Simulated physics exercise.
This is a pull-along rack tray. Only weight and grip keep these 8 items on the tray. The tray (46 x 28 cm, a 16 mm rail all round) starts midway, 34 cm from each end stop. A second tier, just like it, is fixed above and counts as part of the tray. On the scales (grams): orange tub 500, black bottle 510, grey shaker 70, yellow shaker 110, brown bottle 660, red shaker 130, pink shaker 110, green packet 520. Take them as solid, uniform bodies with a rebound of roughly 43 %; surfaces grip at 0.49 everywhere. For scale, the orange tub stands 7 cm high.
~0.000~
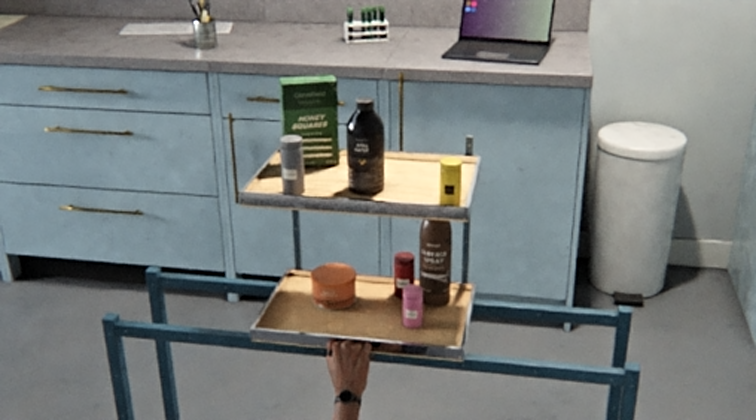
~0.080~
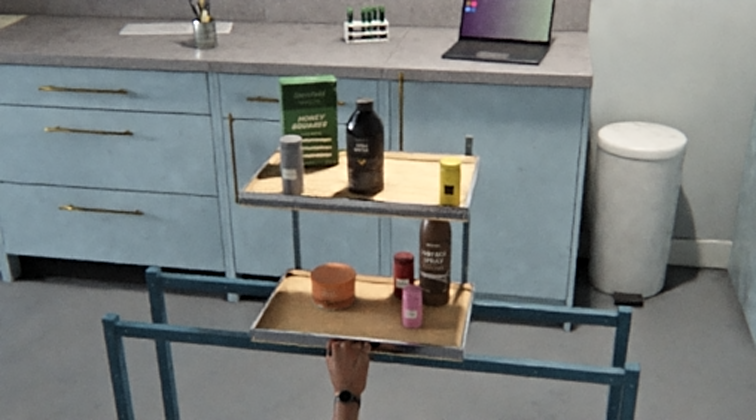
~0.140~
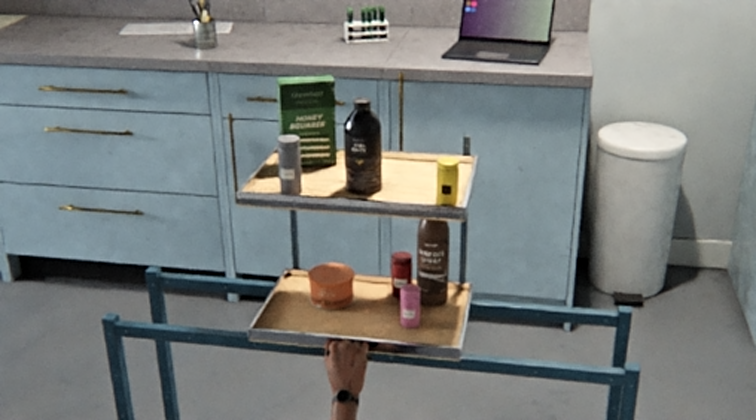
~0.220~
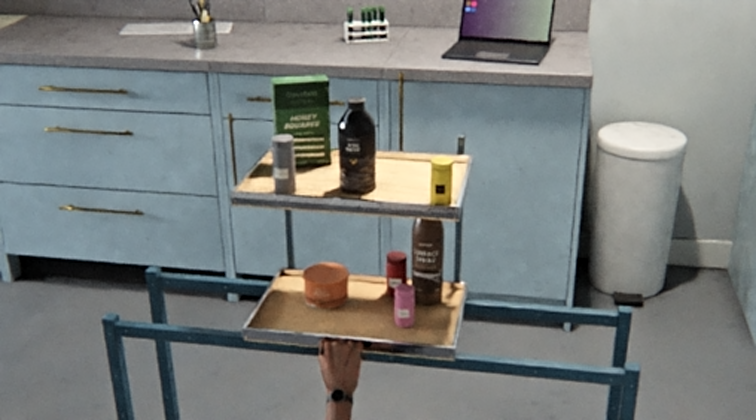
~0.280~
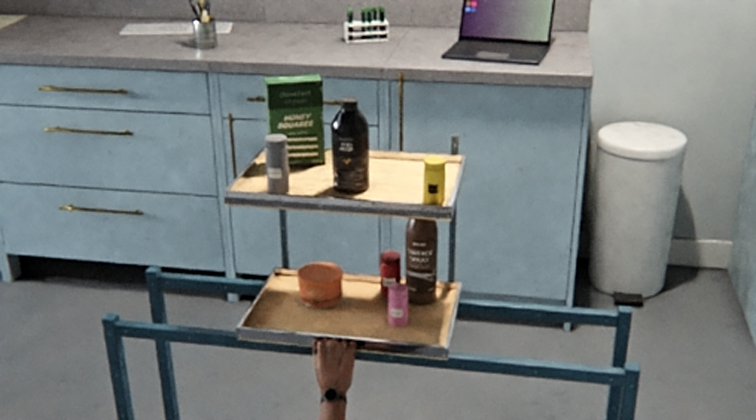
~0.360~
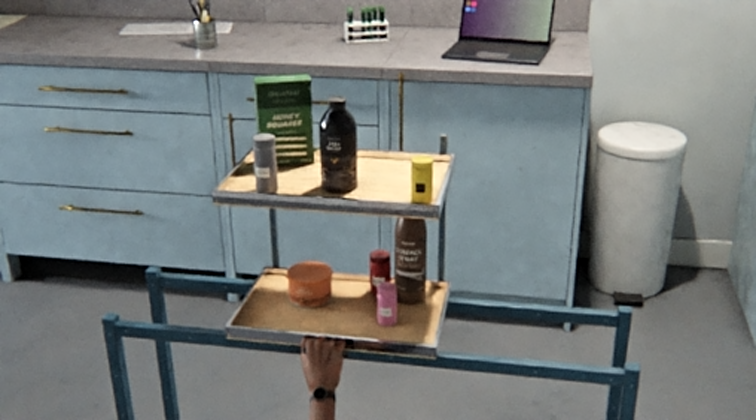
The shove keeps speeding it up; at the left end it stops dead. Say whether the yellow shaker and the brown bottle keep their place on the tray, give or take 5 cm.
The yellow shaker leaves its spot and the brown bottle leaves its spot.
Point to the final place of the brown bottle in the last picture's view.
Near (207, 287).
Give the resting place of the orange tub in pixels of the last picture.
Near (169, 273).
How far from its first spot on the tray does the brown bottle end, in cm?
About 23 cm.
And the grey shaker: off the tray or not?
The grey shaker finishes off the tray.
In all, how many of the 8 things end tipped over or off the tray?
In all, 5.
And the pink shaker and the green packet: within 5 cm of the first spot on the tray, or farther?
The pink shaker ends elsewhere; the green packet holds its spot.
Around 0.86 s, tray 34 cm left; brown bottle at 5° to upright near (281, 239); yellow shaker shifted 3 cm near (273, 171); grey shaker at 7° to upright.
Around 1.16 s, tray 34 cm left; grey shaker now off the tray; brown bottle on its side near (223, 251); yellow shaker at 29° to upright near (253, 167).
Around 1.36 s, tray 34 cm left; brown bottle at 72° to upright near (218, 263); yellow shaker at 64° to upright near (240, 171); red shaker on its side.
Around 1.66 s, tray 34 cm left; brown bottle at 74° to upright near (212, 273); yellow shaker on its side near (227, 178); red shaker on its side.
Finally (2.6 s), off the tray, grey shaker; on their side or leaning hard on the tray, yellow shaker, brown bottle, red shaker and pink shaker; not toppled but over 5 cm from the start, orange tub and black bottle; green packet still in place (within 5 cm). Final places as that camera would see them, yellow shaker near (227, 179), brown bottle near (207, 287).
